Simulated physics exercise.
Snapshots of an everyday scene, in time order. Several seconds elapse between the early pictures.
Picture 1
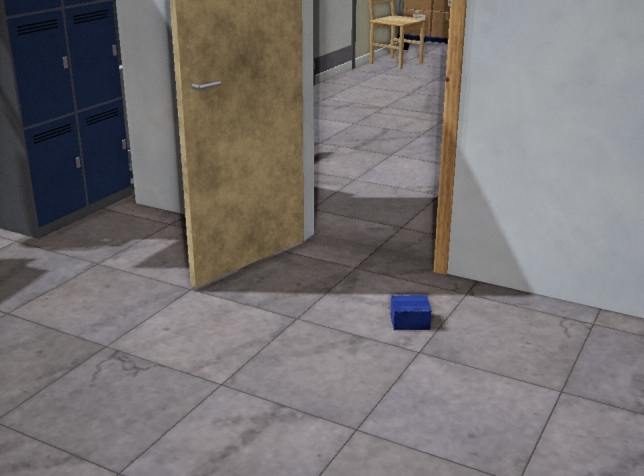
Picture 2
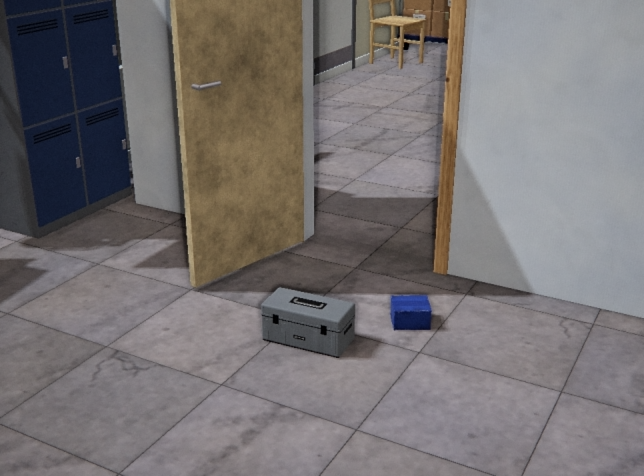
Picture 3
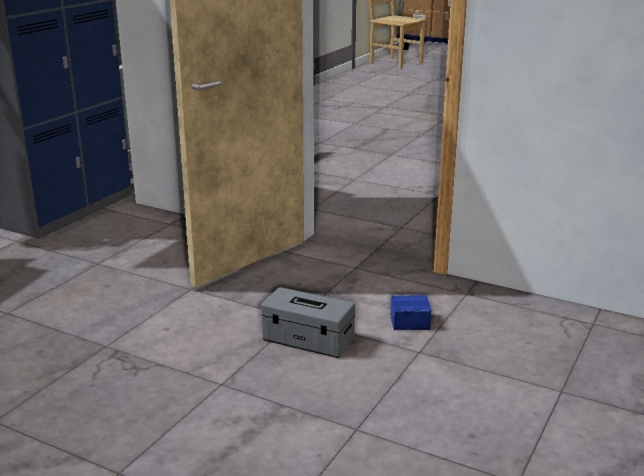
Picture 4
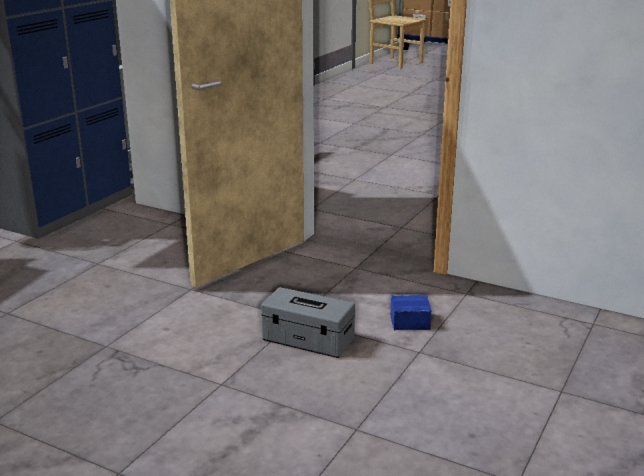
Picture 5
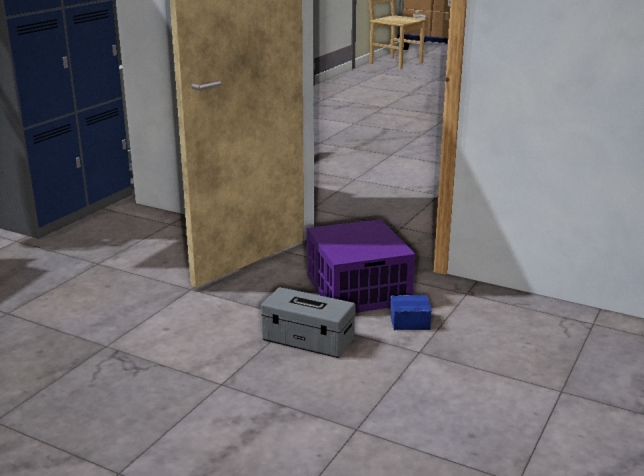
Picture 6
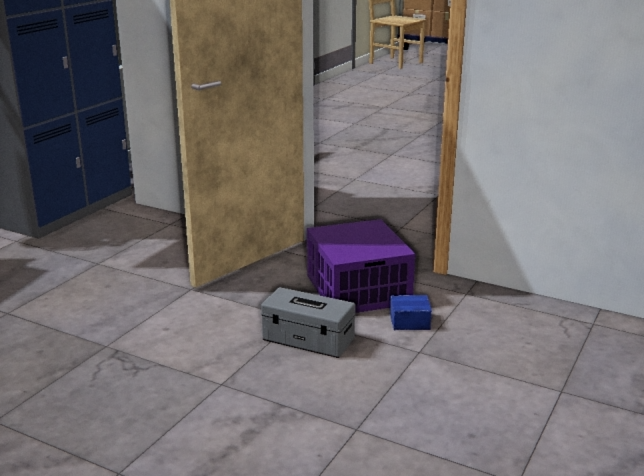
A grey toolbox appeared on the tiled floor to the left of a small blue box, then a purple crate appeared behind them in the doorway, while the wide-open door stayed still.
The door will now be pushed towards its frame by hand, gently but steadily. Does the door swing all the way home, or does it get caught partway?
It gets caught partway.
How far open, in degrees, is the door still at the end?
Angle: About 60°.
Then, 0.70 s after the last picture, door 87° open.
Then, 1.10 s after the last picture, door 70° open.
At rest, door 58° open; all 3 in place. Seen from the same camera at the end, purple chest near (360, 266).
